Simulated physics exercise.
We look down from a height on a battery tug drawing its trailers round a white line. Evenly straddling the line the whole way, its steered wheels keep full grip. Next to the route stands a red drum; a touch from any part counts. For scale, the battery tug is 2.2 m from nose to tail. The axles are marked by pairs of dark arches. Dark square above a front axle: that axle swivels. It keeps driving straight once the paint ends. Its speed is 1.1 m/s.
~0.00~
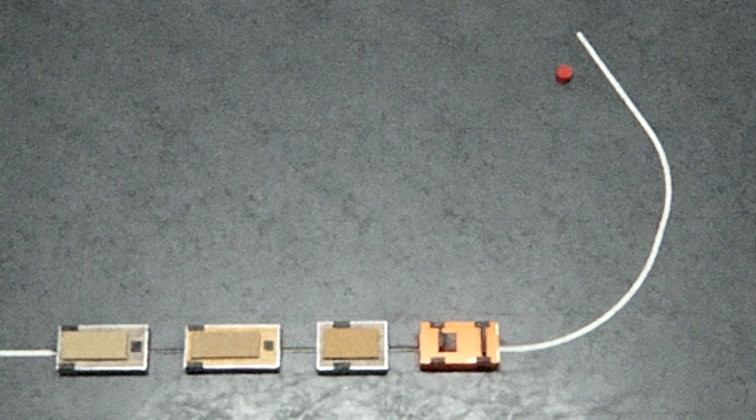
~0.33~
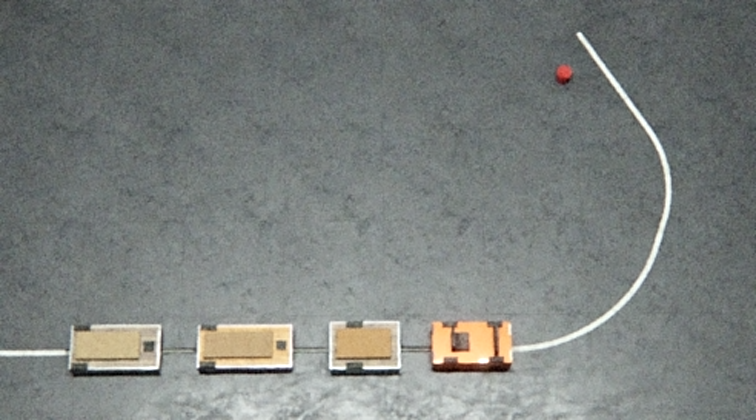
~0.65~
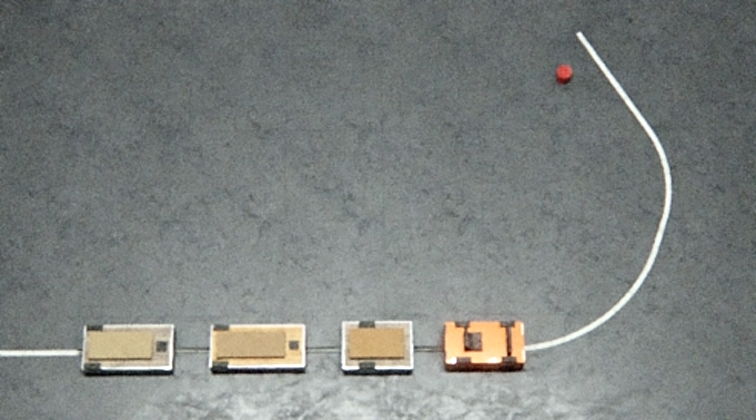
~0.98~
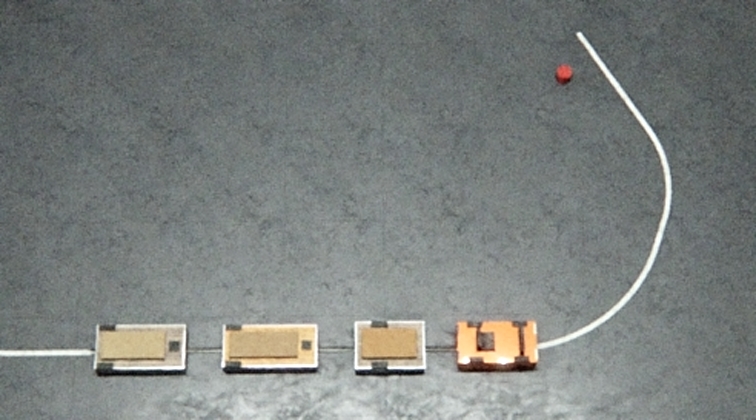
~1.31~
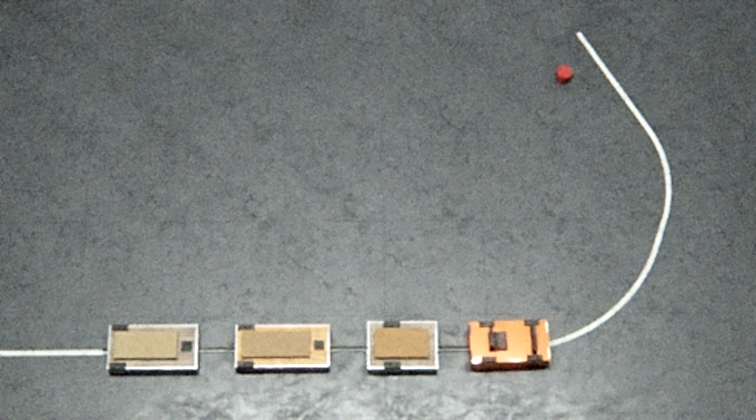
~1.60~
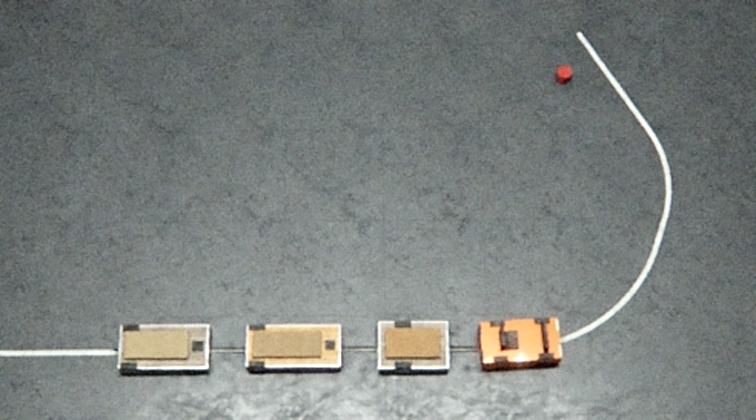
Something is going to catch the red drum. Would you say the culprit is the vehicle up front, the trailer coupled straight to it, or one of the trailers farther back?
I would say a trailer farther back.
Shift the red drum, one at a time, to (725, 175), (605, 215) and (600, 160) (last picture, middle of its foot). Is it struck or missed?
Results in order - no collision, collision, collision.
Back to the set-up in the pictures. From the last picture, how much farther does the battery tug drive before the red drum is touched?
22.0 m.
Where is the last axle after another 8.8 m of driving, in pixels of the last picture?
Near (410, 343).
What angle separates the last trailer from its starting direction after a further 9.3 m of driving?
Some 5°.
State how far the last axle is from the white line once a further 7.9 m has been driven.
5 cm.
After 6.2 s, the last axle is at (297, 345) of the last picture, on the line.
After 10.9 s, the last axle is at (449, 338) of the last picture, 20 cm off the line.
After 15.5 s, the last axle is at (575, 283) of the last picture, 125 cm off the line.
After 21.7 s, the last axle is at (604, 103) of the last picture, 90 cm off the line; the third trailer has hit red.
After 24.8 s, the last axle is at (561, 11) of the last picture, 30 cm off the line; 1 of 1 struck in all.
